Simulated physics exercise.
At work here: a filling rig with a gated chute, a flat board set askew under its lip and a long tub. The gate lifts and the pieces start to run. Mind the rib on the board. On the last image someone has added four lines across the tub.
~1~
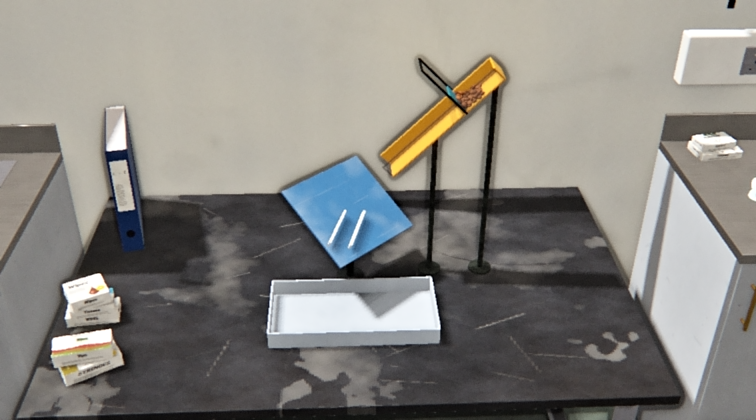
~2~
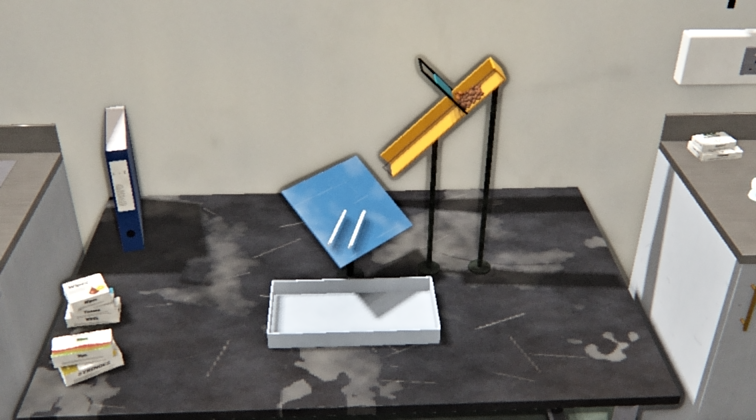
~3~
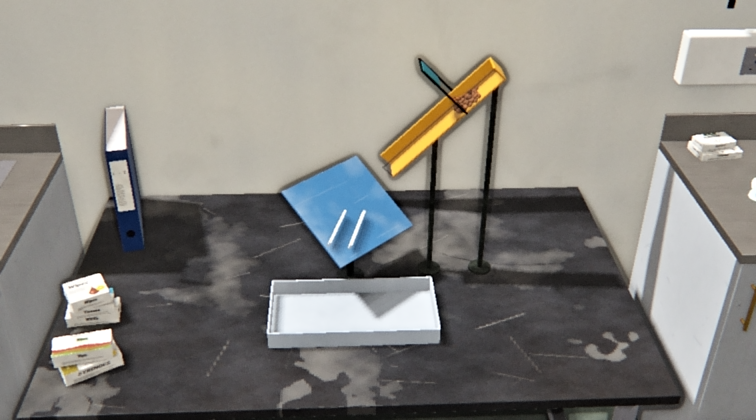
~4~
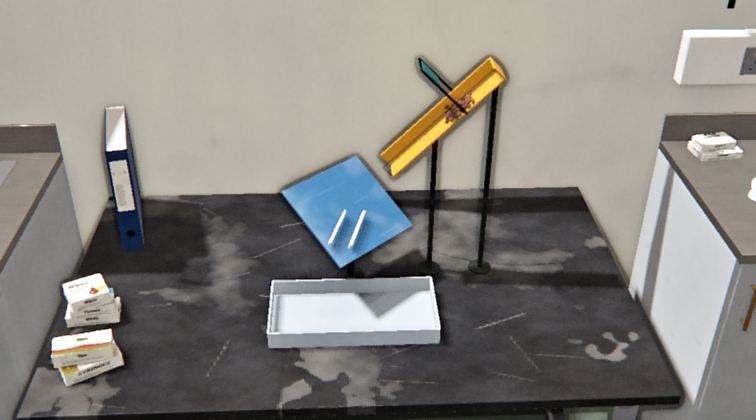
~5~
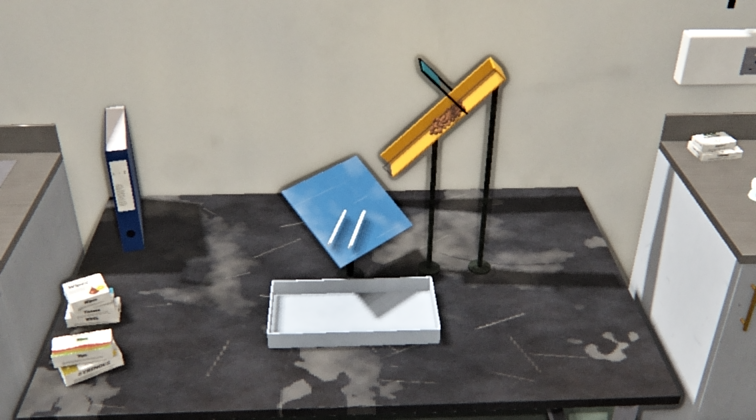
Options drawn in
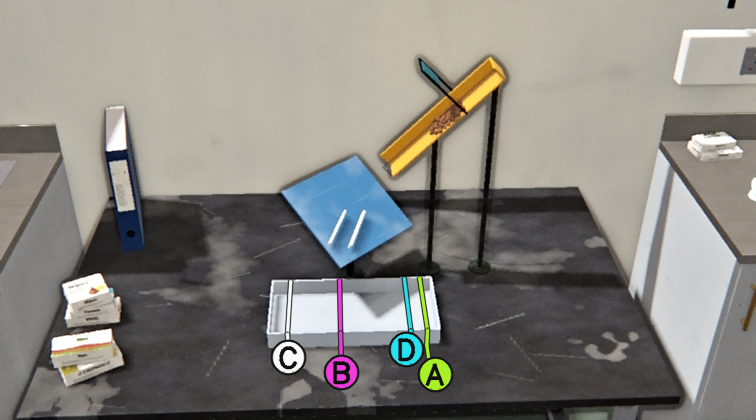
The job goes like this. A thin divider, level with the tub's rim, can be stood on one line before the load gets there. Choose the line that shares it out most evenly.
D works best here.
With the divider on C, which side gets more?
Right.
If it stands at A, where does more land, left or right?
Left.
On the marked copy, line A crosses the front rim at (427, 329); line B crosses the front rim at (340, 332); line C crosses the front rim at (287, 333); line D crosses the front rim at (410, 330).
With A, of what is caught, most on the left of the divider, a small part on the right.
With B, of what is caught, a stray few on the left of the divider, nearly all on the right.
With C, of what is caught, none on the left of the divider, all on the right.
With D, of what is caught, about half on the left of the divider, about half on the right.
